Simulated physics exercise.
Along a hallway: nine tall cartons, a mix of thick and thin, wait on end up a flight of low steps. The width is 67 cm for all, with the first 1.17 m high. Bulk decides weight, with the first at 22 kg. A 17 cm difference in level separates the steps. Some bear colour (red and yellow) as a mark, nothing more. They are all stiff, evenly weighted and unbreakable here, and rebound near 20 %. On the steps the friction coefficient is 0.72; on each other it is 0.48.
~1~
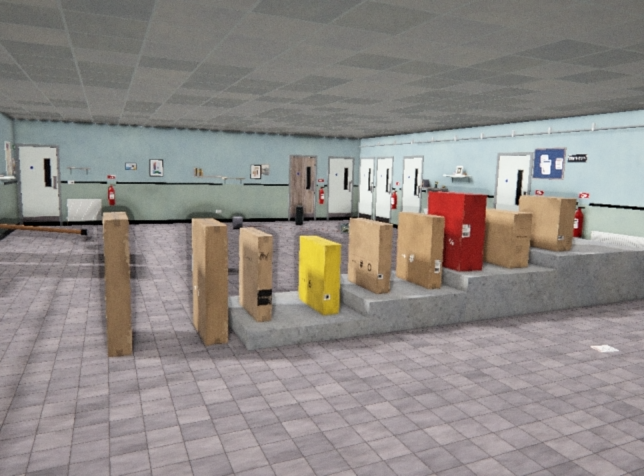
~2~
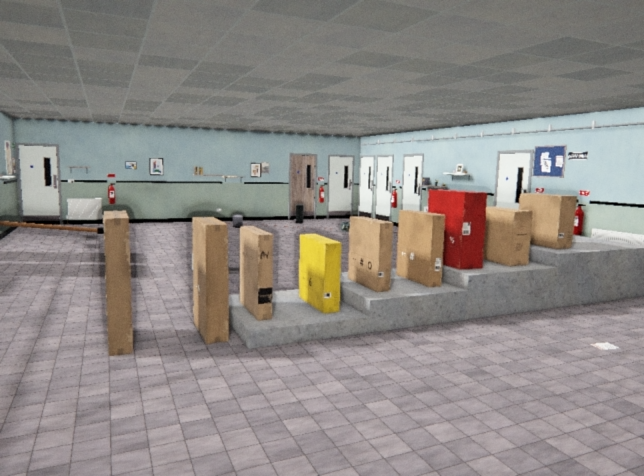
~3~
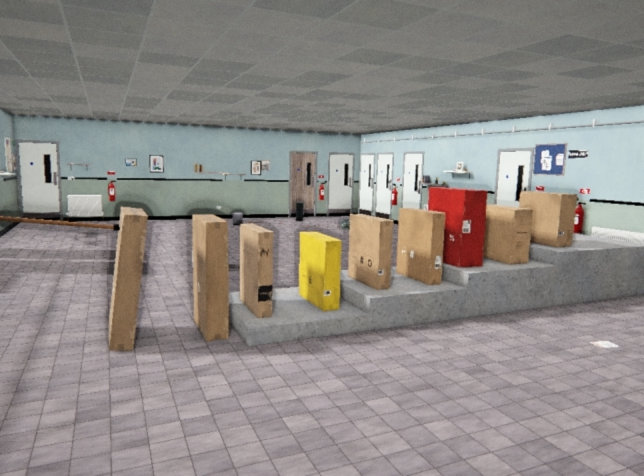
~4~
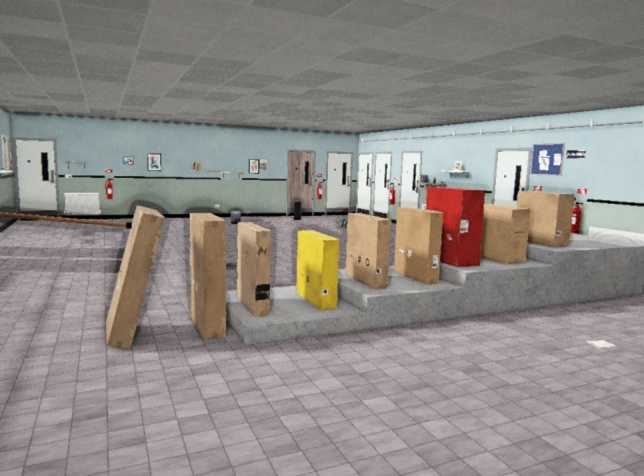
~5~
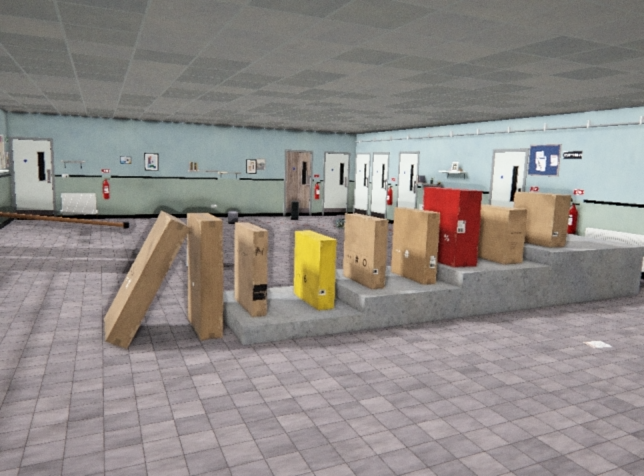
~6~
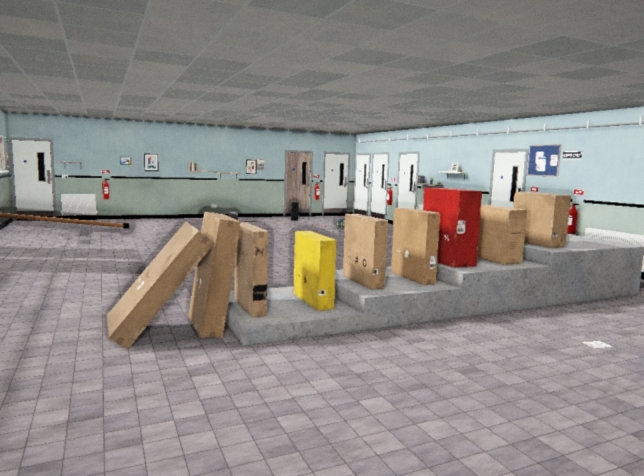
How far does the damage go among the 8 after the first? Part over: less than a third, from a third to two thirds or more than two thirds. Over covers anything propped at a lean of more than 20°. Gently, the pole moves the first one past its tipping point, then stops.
Damage reaches one third to two thirds.
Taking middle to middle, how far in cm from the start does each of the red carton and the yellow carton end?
Well, the red finishes about 0 cm from where it began, while the yellow finishes about 30 cm from its start.
Then, 0.33 s past the last view, 2 of the 8 other cartons over.
Then, 0.69 s past the last view, 3 of the 8 other cartons over; yellow carton 41° from how it stood.
In the end, 4 of the 8 other cartons over; yellow carton 62° from how it stood; red carton unmoved. That is 50 per cent. Four left standing. From the last view, middles, yellow carton near (342, 273), red carton near (450, 226).
